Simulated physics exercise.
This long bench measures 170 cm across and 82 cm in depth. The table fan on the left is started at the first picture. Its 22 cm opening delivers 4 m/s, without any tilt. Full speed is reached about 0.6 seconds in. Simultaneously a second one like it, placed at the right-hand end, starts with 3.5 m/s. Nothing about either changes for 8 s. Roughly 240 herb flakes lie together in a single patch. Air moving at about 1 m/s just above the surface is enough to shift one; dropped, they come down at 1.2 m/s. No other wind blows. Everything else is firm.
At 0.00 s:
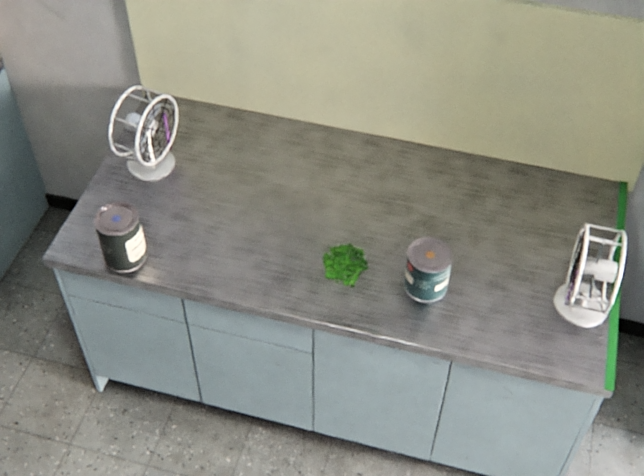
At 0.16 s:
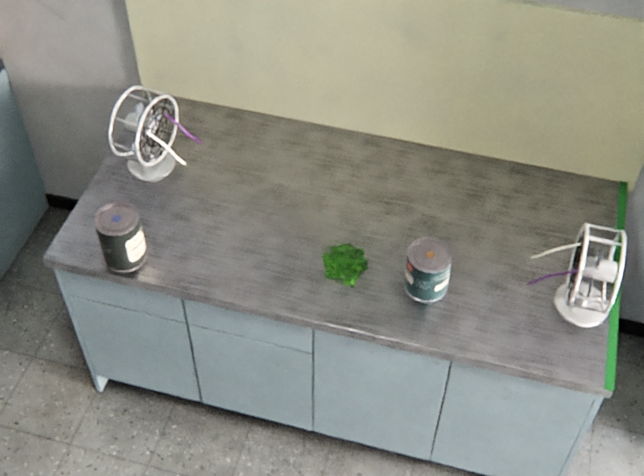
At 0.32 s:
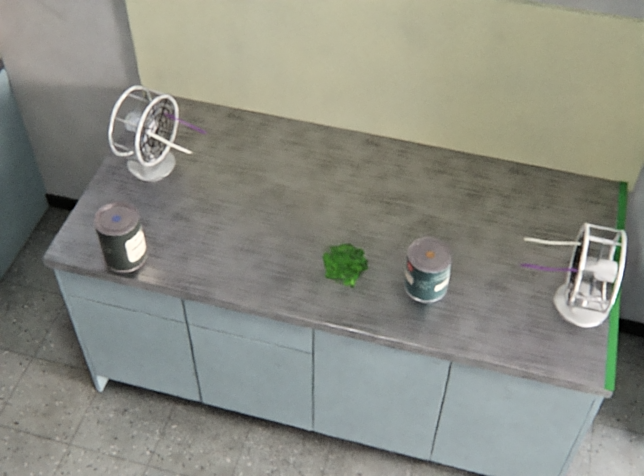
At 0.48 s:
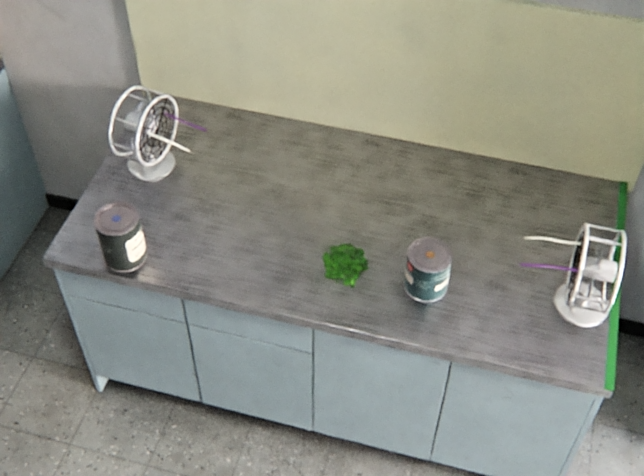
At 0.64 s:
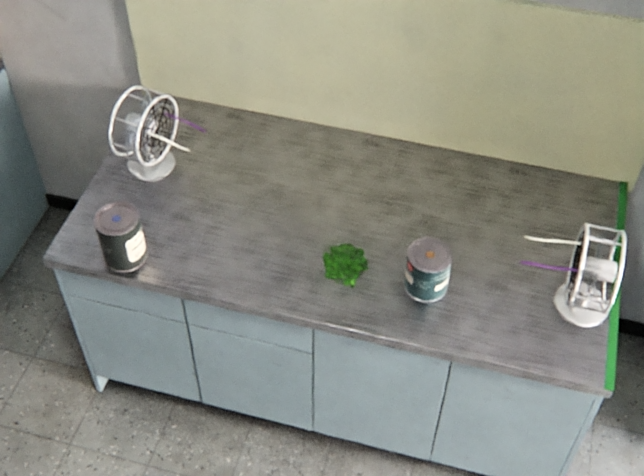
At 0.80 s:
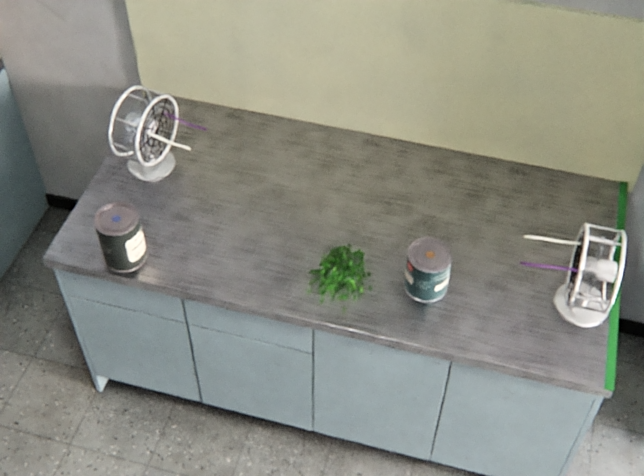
Green herb flakes lying still on a long bench, then spreading slightly as ribbons stream from two white fans facing inward.
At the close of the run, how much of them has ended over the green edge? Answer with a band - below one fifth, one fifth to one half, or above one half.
The band is below one fifth.
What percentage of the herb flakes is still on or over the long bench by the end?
I'd say close to 0 percent.
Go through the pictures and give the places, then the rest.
In the first picture, the middle of the herb flakes is near (343, 263), none has stirred yet, the mouth of the table fan is at (144, 126) and that of the second one at (595, 268).
In the second picture, the middle of the herb flakes is near (343, 262), none has stirred yet and the green edge is centred on (621, 277).
In the third picture, the middle of the herb flakes is near (343, 262), none has stirred yet, the top of a tin is at (430, 254) and the top of a tin is at (116, 218).
In the fourth picture, the middle of the herb flakes is near (343, 262) and none has stirred yet.
In the fifth picture, the middle of the herb flakes is near (343, 262) and none has stirred yet.
In the sixth picture, the middle of the herb flakes is near (343, 269), the farthest in sight from the table fan is at (370, 289) and about 65 % have left their places.
After 1.6 s the count stands so, 0 % are over the green edge.
After 2.6 s the count stands so, 0 % are over the green edge.
After 4.4 s the count stands so, 0 % are over the green edge.
After 8.0 s, at the end, 0 % are over the green edge.
